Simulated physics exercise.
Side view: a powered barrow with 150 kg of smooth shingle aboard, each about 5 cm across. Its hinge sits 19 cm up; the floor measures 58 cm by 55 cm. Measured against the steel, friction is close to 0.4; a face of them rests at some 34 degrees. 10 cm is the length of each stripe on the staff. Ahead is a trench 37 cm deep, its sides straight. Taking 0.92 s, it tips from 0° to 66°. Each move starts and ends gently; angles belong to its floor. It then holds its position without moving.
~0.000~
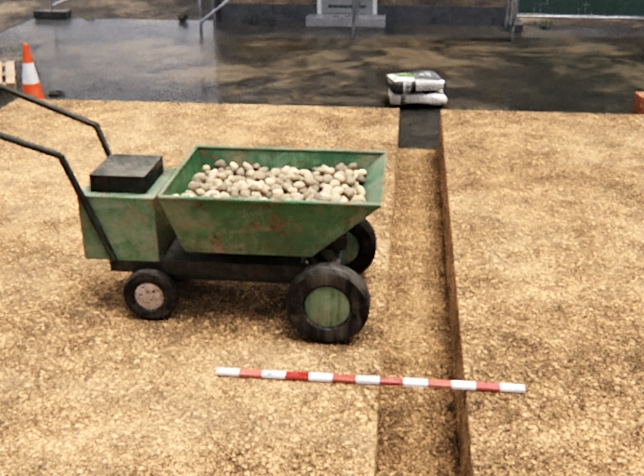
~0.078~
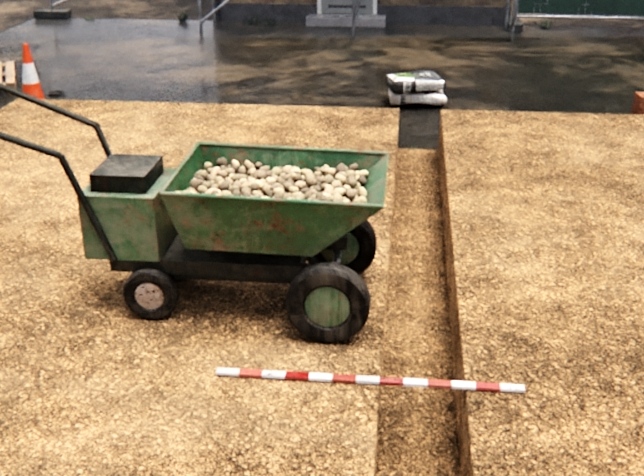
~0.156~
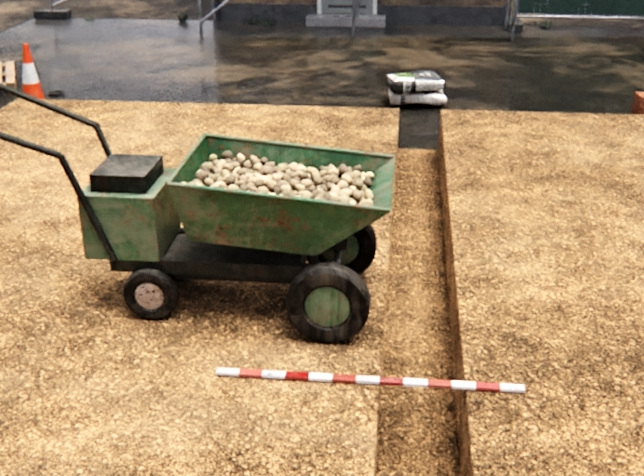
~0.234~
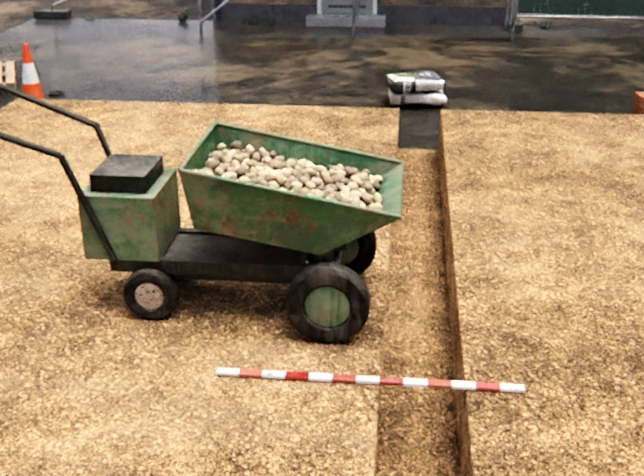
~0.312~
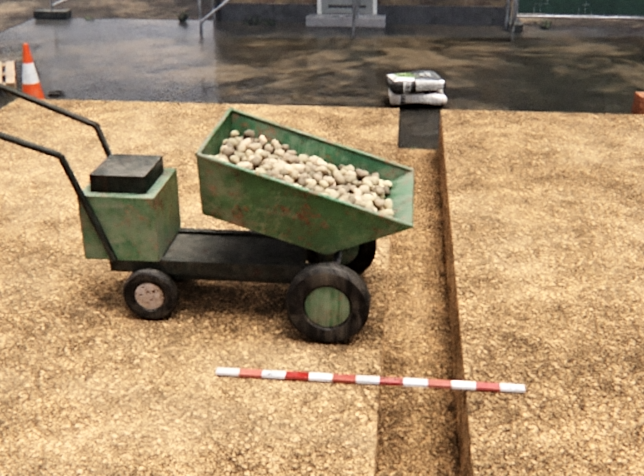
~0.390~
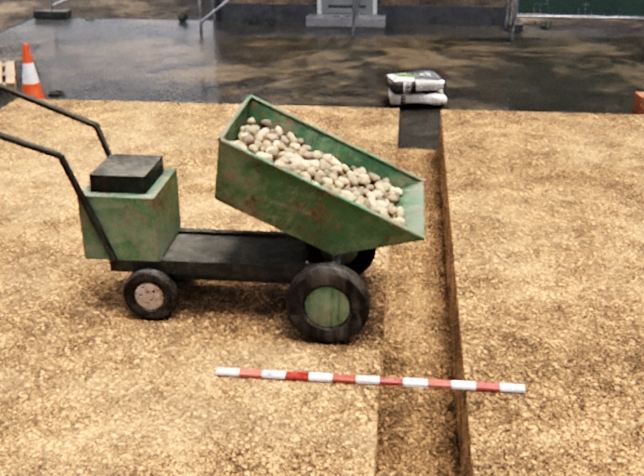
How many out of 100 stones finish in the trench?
About 15 of them.
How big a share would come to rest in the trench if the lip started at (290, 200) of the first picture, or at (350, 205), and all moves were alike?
First some 100, then 40 per cent.
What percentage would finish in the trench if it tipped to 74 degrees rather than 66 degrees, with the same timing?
It comes out at about 20 percent.
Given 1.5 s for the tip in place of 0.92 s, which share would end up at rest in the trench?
Roughly 20 per cent.
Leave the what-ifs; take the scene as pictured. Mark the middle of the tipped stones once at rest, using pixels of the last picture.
Somewhere near pixel (525, 312).
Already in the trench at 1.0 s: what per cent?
Around 0 per cent of it.
After 0.7 s the floor is at 56°; 100 % in the tray; the foremost stones are at (441, 259).
After 1.0 s the floor is at 66°; 64 % in the tray, 1 % in the trench, 35 % past the trench; the foremost stones are at (534, 314).
After 1.4 s the floor is at 66°; 15 % in the tray, 3 % in the trench, 82 % past the trench; the foremost stones are past the picture's edge.
After 3.3 s the floor is at 66°; 0 % in the tray, 15 % in the trench, 85 % past the trench; the foremost stones are past the picture's edge.
